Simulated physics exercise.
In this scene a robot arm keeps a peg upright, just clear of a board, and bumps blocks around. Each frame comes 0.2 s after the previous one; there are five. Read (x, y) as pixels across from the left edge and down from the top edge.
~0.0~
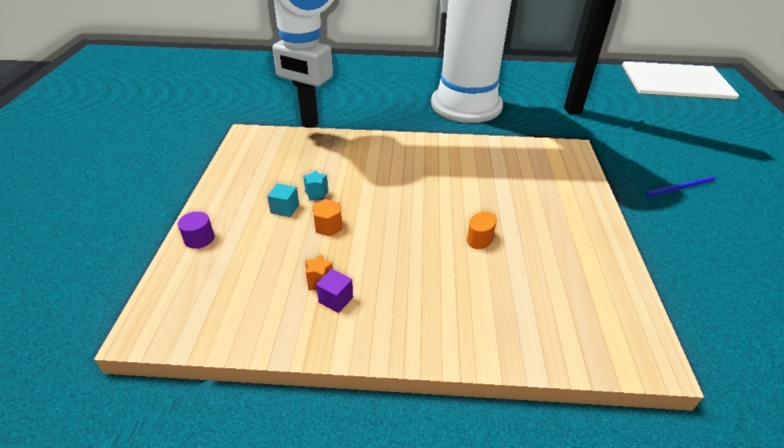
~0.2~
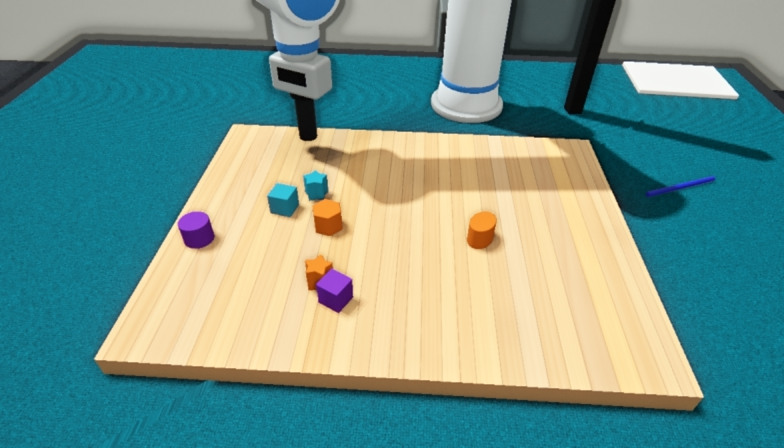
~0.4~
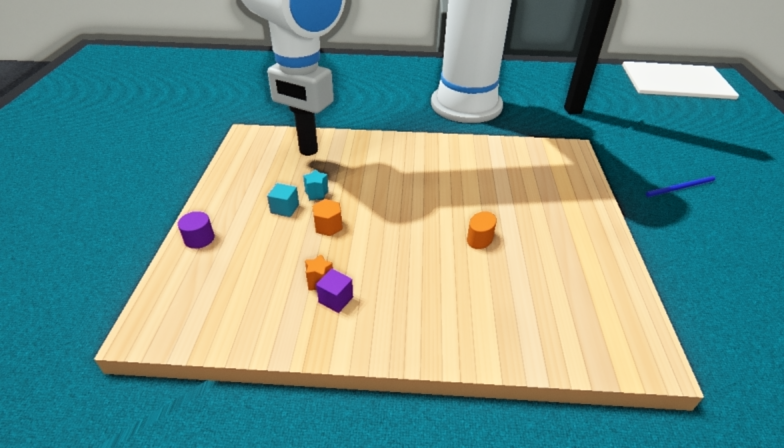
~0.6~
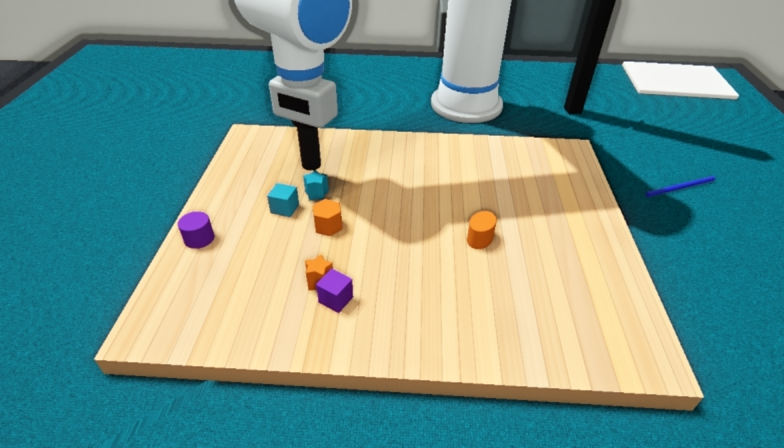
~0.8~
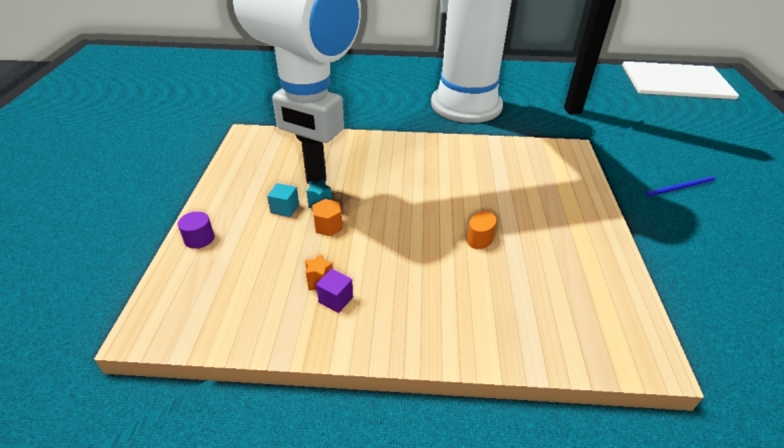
A robot arm lowers its black peg toward the blocks and nudges the turquoise star.
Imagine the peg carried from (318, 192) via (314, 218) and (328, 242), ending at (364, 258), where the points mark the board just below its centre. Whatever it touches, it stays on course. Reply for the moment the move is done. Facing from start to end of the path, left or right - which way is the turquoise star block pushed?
My answer: Right.
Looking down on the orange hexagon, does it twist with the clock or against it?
Looking down, my answer is that the orange hexagon rotates anticlockwise.
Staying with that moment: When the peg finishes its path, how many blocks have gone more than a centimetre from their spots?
Answer: 2.
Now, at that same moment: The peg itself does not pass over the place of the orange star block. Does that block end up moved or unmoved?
The push misses it.
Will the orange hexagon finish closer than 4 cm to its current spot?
I expect not.
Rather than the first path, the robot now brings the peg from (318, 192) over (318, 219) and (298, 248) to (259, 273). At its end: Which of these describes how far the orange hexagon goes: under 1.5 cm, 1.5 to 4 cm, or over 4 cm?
Shift of over 4 cm.
What follows on the original path. One third of the way, peg at (312, 206); turquoise star block at (315, 212); orange hexagon at (334, 223), turned 45° anticlockwise.
Two thirds of the way, peg at (326, 230); turquoise star block at (320, 239), turned 20° clockwise; orange hexagon at (348, 240), turned 110° anticlockwise.
At the end, peg at (364, 246); turquoise square unmoved; orange star block unmoved; turquoise star block at (322, 242), turned 45° clockwise; orange hexagon at (374, 258), turned 90° anticlockwise.
